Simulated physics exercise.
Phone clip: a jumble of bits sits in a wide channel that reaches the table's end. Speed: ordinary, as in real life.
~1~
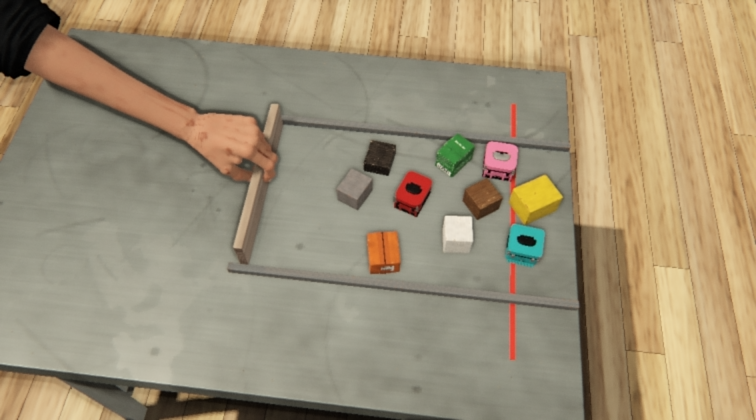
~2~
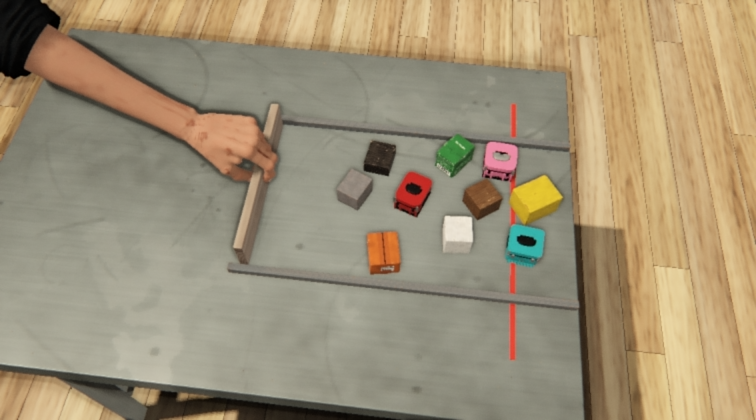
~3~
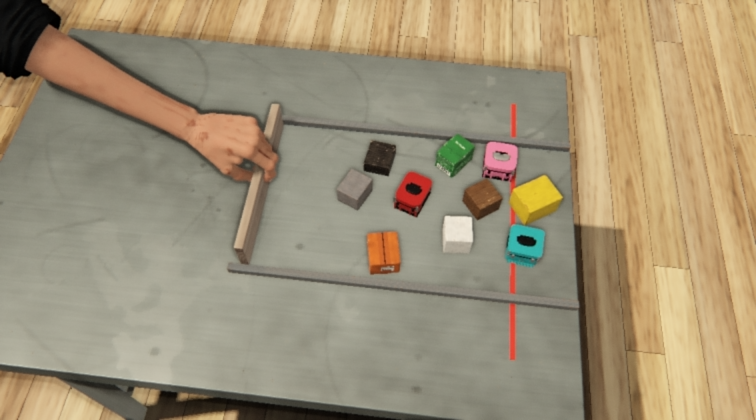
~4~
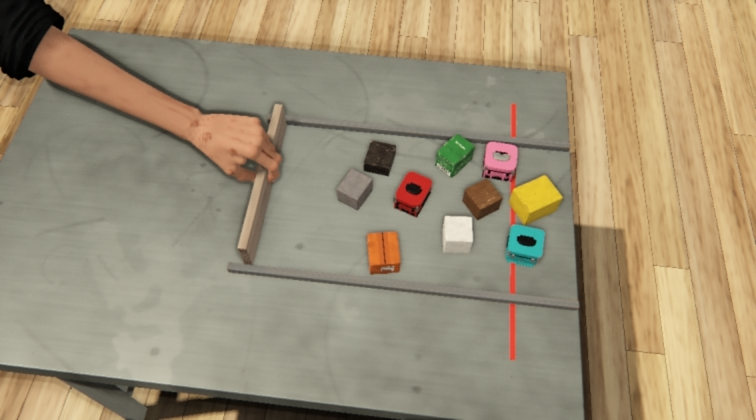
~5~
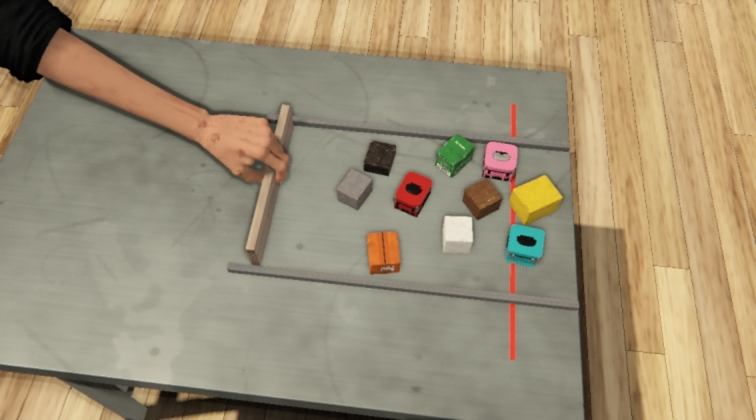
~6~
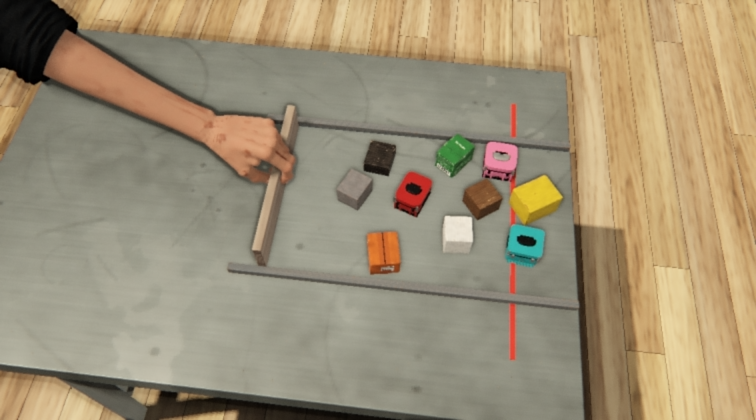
A hand at the end of a bare arm in a dark sleeve grips an upright wooden board on a grey table over a plank floor, seen from above at a slant. Right of it, between two thin rails, sit scattered small blocks: black, grey, orange, red, green, white, brown, and pink, yellow and turquoise by a red line. The hand holds nearly still, then slides the board slightly right; the blocks and camera stay still.
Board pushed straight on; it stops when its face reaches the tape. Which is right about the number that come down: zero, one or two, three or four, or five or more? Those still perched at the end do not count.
The right one is three or four.
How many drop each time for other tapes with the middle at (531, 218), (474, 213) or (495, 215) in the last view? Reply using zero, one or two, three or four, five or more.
In order: Three or four, no fall at all, one or two.
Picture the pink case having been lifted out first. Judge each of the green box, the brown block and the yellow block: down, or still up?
Green box: Still there; brown block: Over the edge; yellow block: Over the edge.
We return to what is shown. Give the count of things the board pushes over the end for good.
Precisely 3.
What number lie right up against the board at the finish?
Counting them up gives 4.
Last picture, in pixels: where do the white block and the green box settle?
One ends up near (533, 234) and the other near (554, 163).
Early on, none off yet; yellow block at rest near (535, 200); turquoise case at rest near (524, 246); pink case at rest near (500, 162).
Finally, the number that fall off is three or four; lost, brown block, pink case and yellow block.
